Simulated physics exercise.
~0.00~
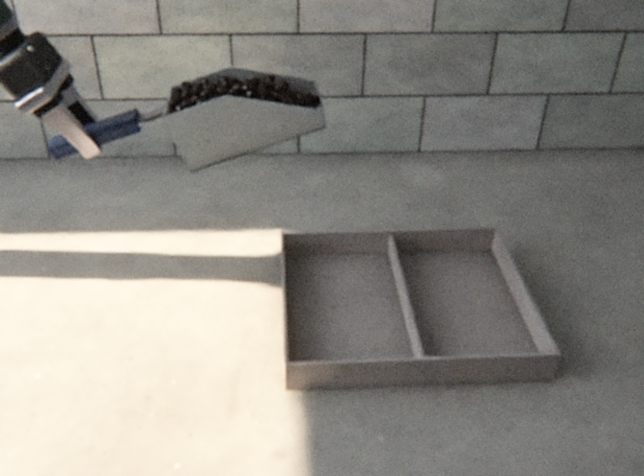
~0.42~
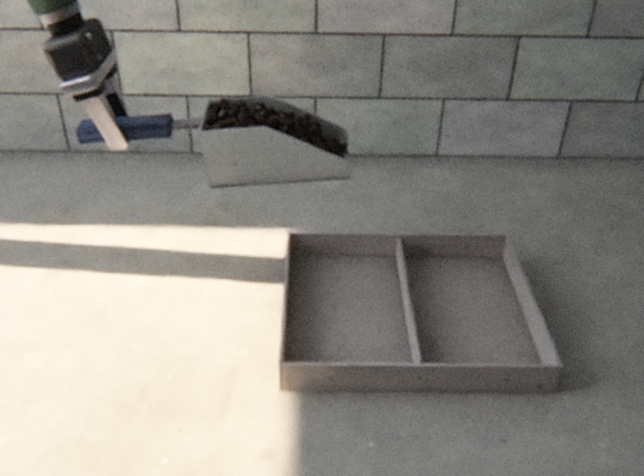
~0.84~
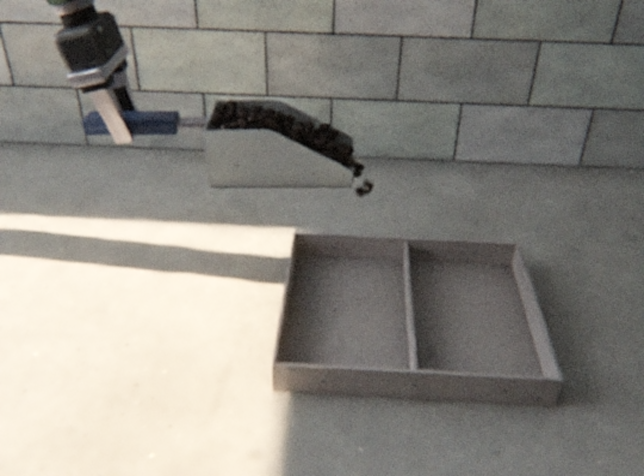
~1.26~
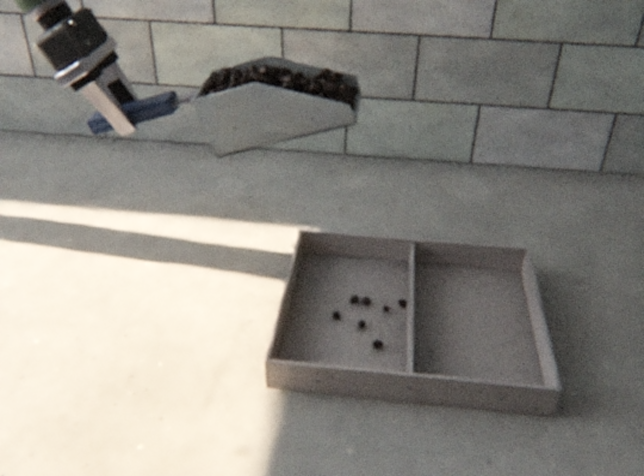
On a gray tabletop before a tiled wall, a robot arm moved a scoop of dark beans rightward and tipped it forward until a few spilled, then tilted it back up, leaving several in the divided tray's left section and most still in the scoop.
